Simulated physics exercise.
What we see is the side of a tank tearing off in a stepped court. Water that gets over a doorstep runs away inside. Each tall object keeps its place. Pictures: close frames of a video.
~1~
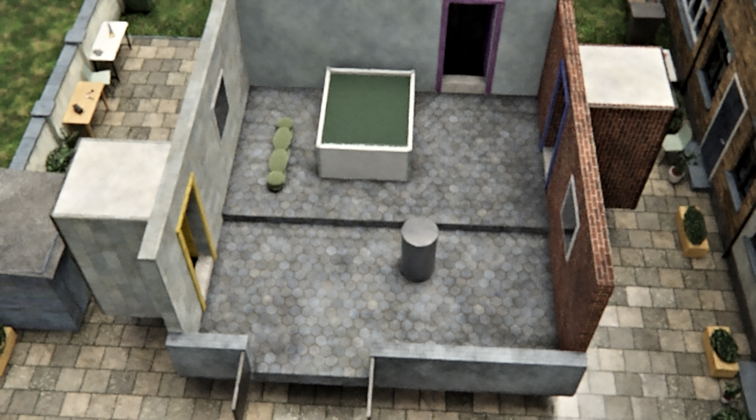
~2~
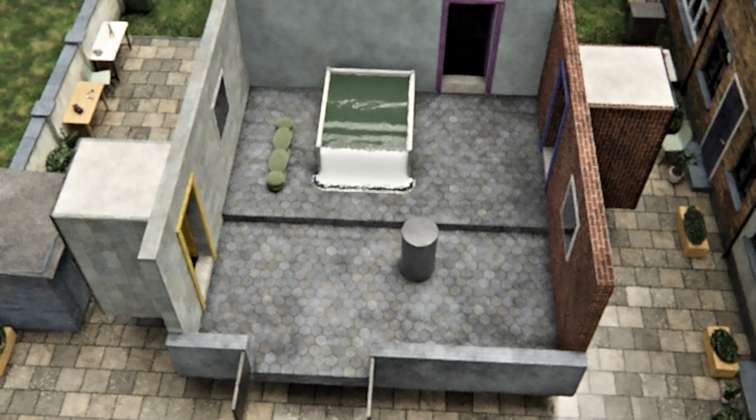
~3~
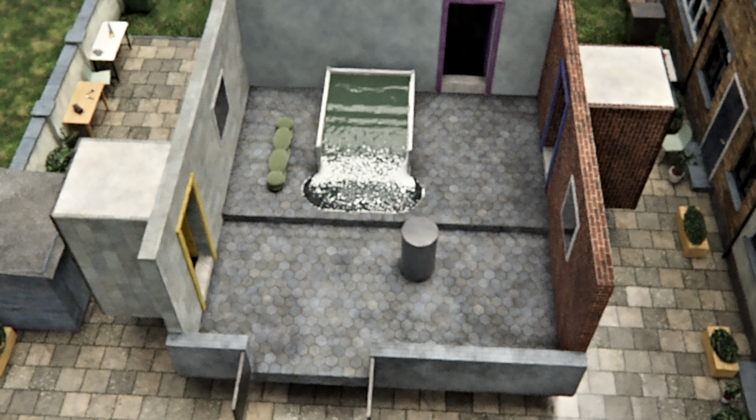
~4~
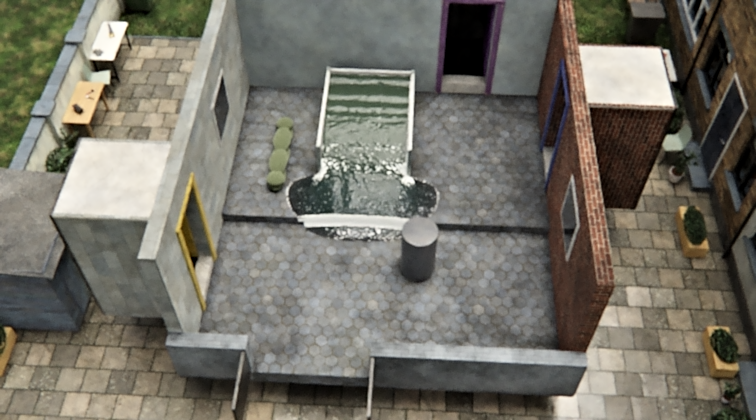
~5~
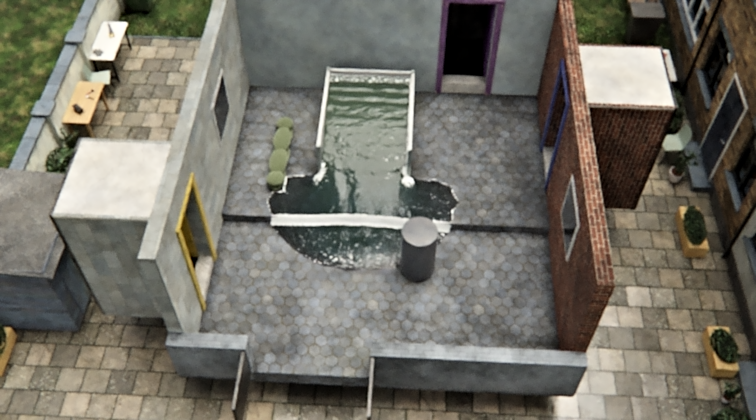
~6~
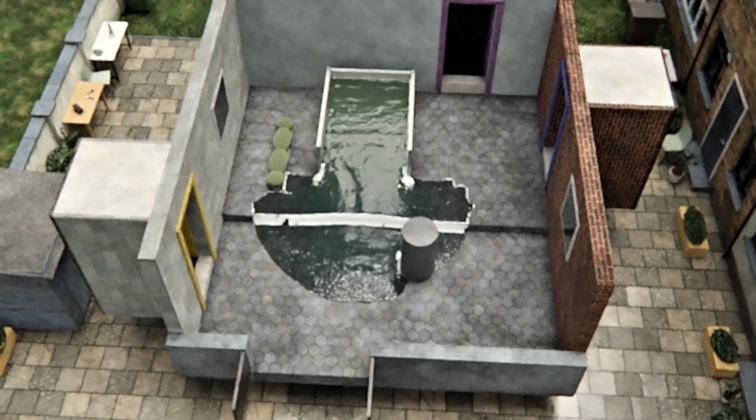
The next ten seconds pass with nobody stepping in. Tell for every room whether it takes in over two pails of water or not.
The yellow door does not, the purple door does not, the blue door does not.
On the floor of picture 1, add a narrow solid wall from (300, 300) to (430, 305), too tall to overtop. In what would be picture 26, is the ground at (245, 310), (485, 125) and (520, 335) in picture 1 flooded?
Reading the points as listed, I get deluged, then left untouched, then deluged.
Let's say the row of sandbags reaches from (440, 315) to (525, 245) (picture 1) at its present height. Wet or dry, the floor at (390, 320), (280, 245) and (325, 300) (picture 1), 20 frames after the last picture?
Submerged, submerged, submerged.
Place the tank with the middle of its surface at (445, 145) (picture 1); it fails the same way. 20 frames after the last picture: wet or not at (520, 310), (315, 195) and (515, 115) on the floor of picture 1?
Going through the three places: In the spill, out of reach, out of reach.
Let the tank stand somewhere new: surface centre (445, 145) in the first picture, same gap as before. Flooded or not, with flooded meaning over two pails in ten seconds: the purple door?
The purple one stays within the limit.
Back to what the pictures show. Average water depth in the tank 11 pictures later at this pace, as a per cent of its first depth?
My best guess is about 28 per cent.
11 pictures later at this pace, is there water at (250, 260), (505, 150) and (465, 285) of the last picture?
Same order as asked: Drenched; dry as before; drenched.
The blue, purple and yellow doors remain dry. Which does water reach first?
That would be the one in yellow.
A moment on, water covers 45 % of the floor; the yellow door wet at the sill, nothing in, the purple door not reached, the blue door not reached.
Next, water covers 55 % of the floor; the yellow door wet at the sill, nothing in, the purple door not reached, the blue door not reached.
Then, water covers 55 % of the floor; the yellow door wet at the sill, nothing in, the purple door not reached, the blue door not reached.
Later, water covers 55 % of the floor; the yellow door wet at the sill, nothing in, the purple door not reached, the blue door not reached.
In the end, water covers 55 % of the floor; the yellow door wet at the sill, nothing in, the purple door not reached, the blue door not reached.
